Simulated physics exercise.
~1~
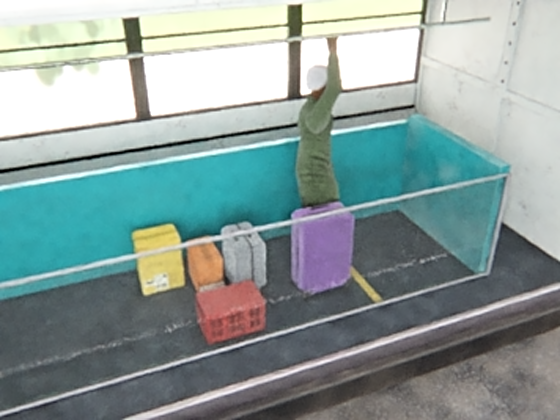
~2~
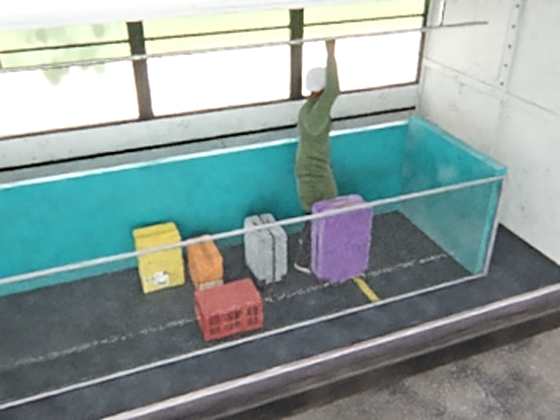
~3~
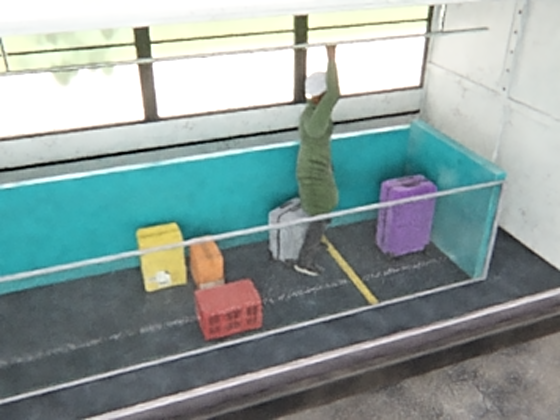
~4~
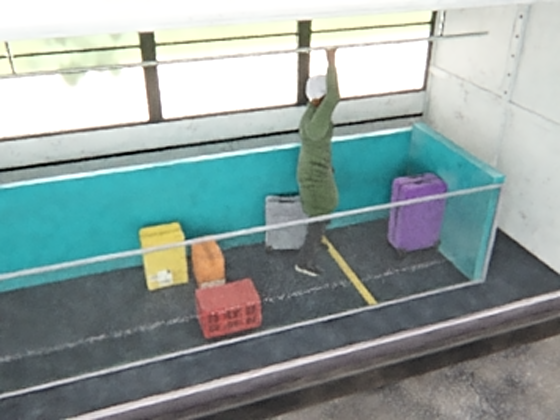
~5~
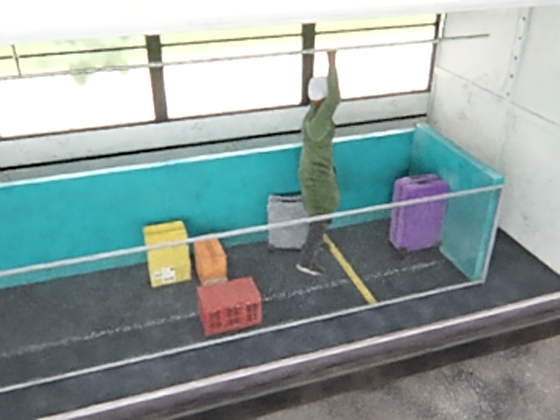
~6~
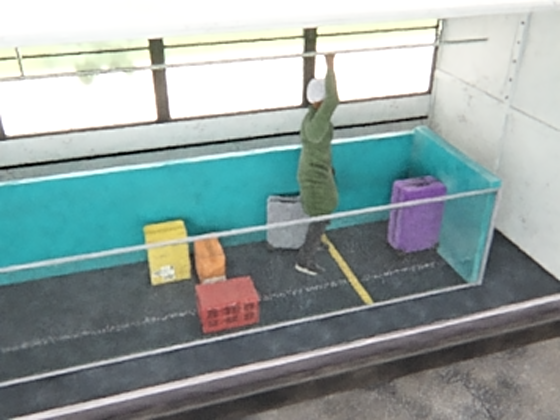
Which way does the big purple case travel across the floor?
The big purple case rolls to the right, crossing the yellow line and stopping near the end panel.
At the start, a passenger in a long green top and white cap holds an overhead rail in a bay with turquoise panels, with a yellow pack, an orange carton, a red crate, a small grey case and a big purple case on the floor. The purple case rolls right, and the grey case also shifts right. The purple case crosses the yellow line and nears the end panel, while the grey one rolls back behind the passenger. Both cases then settle upright. At the end, only the purple case is beyond the line, and the passenger still grips the rail.
